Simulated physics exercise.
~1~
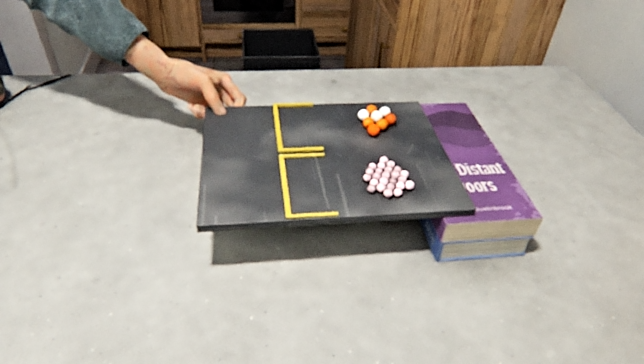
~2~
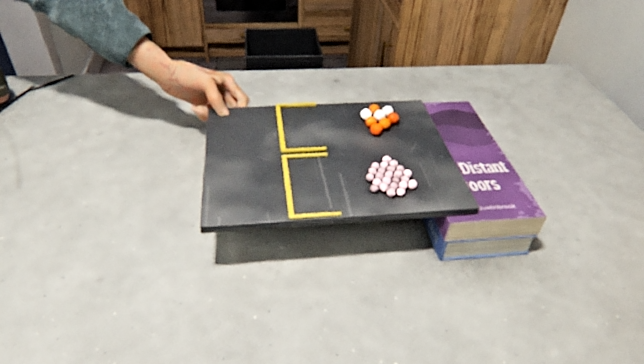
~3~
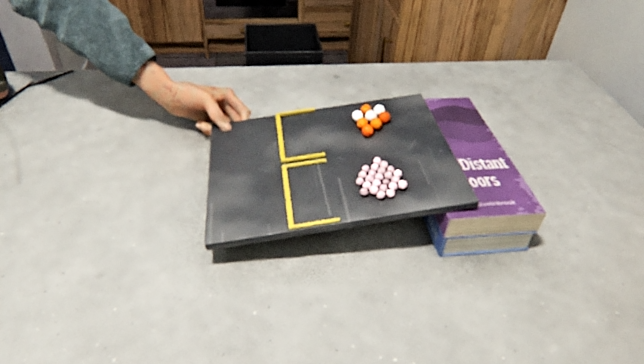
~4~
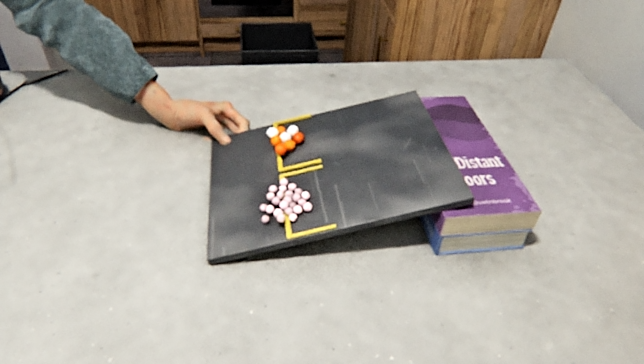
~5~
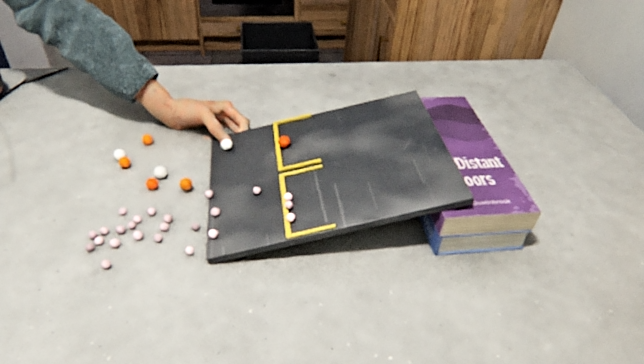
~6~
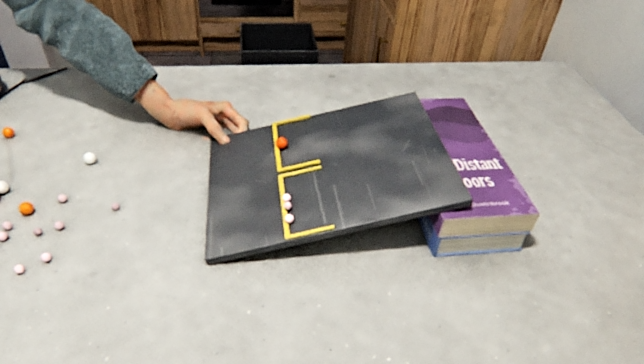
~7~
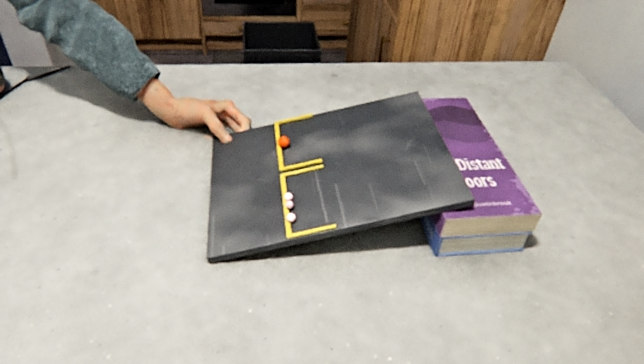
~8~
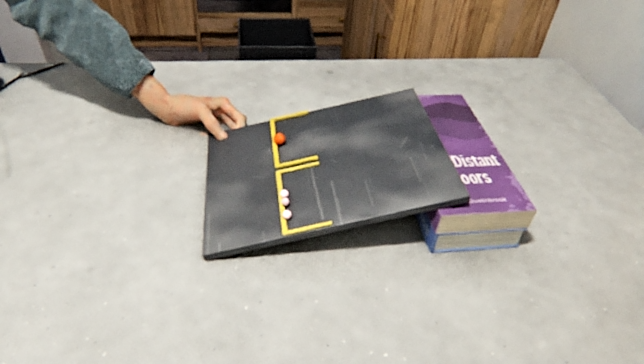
Two clusters of little balls, one orange and white and one pale pink, rolled left down a dark board as a hand lowered its end to the counter, and most spilled past the yellow bars and out of view, leaving just a few behind them.
